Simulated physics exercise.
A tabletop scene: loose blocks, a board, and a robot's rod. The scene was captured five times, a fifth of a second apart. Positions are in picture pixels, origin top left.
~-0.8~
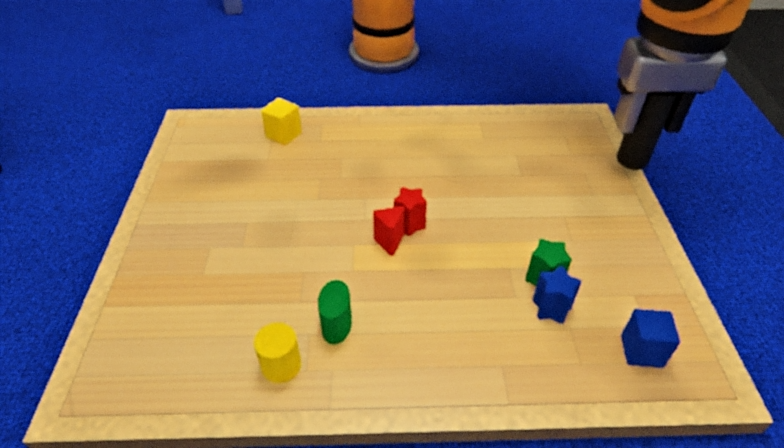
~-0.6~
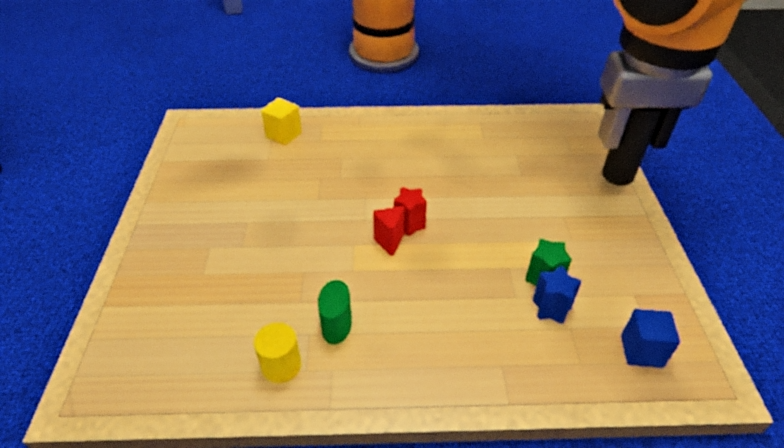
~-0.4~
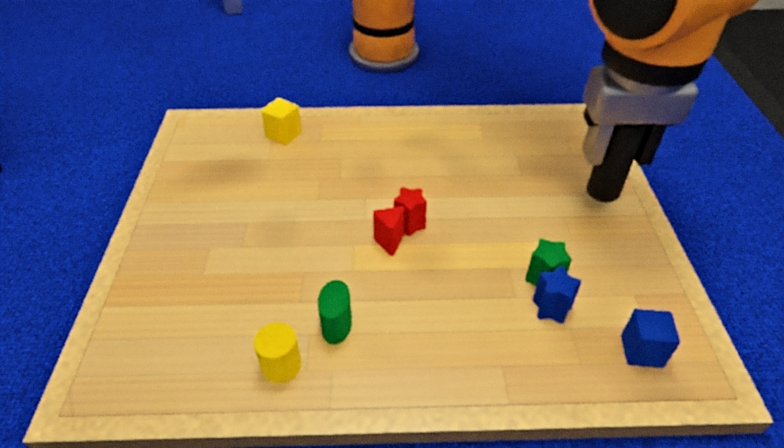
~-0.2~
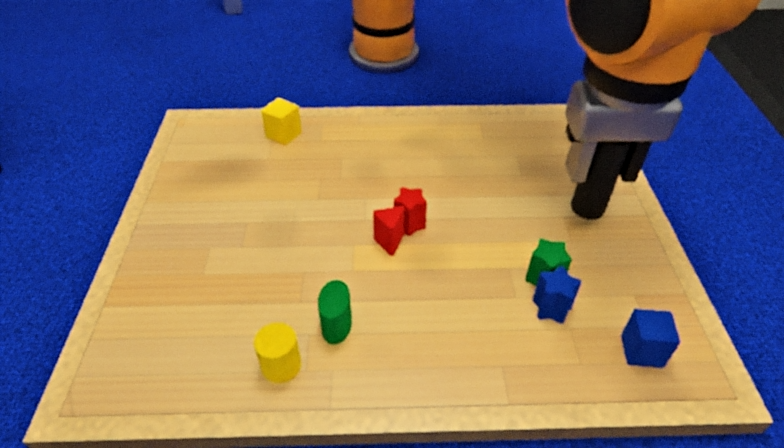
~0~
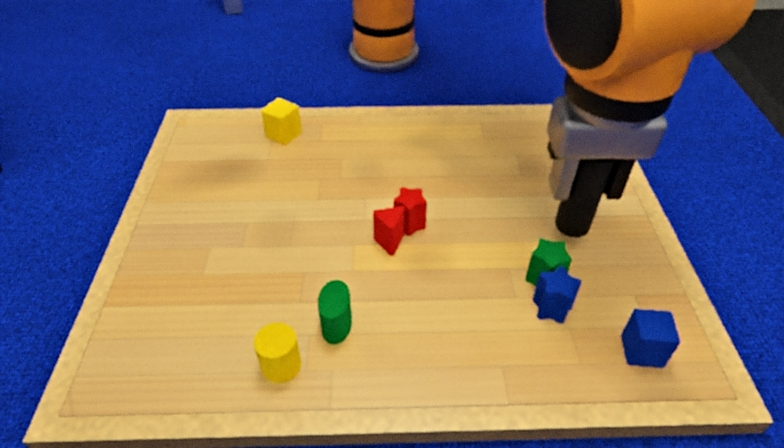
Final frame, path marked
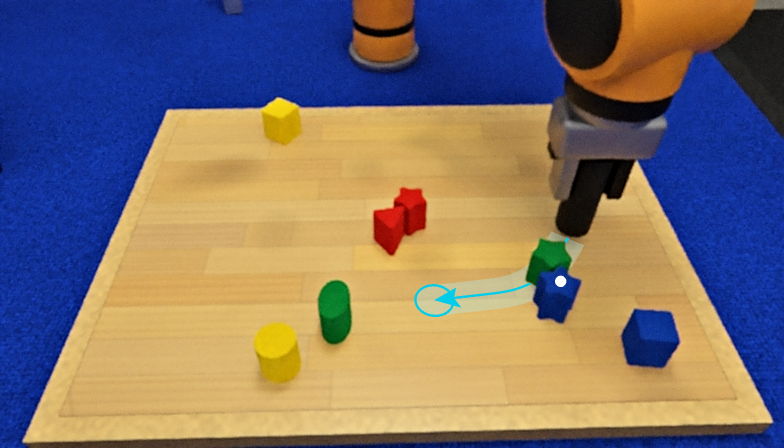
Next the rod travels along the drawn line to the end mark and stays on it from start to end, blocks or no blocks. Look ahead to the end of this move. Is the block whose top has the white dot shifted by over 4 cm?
No, I don't think so.
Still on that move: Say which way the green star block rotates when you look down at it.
It turns counter-clockwise.
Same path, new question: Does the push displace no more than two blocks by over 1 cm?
Yes, I think so.
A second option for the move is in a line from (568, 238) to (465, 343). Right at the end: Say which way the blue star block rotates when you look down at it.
Viewed from above: Anti-clockwise.
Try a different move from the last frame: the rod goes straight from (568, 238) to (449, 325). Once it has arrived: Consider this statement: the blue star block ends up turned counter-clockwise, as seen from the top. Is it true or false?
That is true.
Path on the board, from (568, 238) via (544, 274) and (494, 293), ending at (434, 300); the dot is on the blue star block.
The first path, step by step. One third of the way, rod (547, 262); green star block (537, 271); blue star block (558, 299), turned 20° anticlockwise.
Two thirds of the way, rod (496, 282); green star block (505, 299), turned 60° anticlockwise; blue star block (554, 310), turned 65° anticlockwise.
At the end, rod (435, 288); red triangular piece in place; green star block (502, 299), turned 75° anticlockwise; blue star block (554, 310), turned 65° anticlockwise.
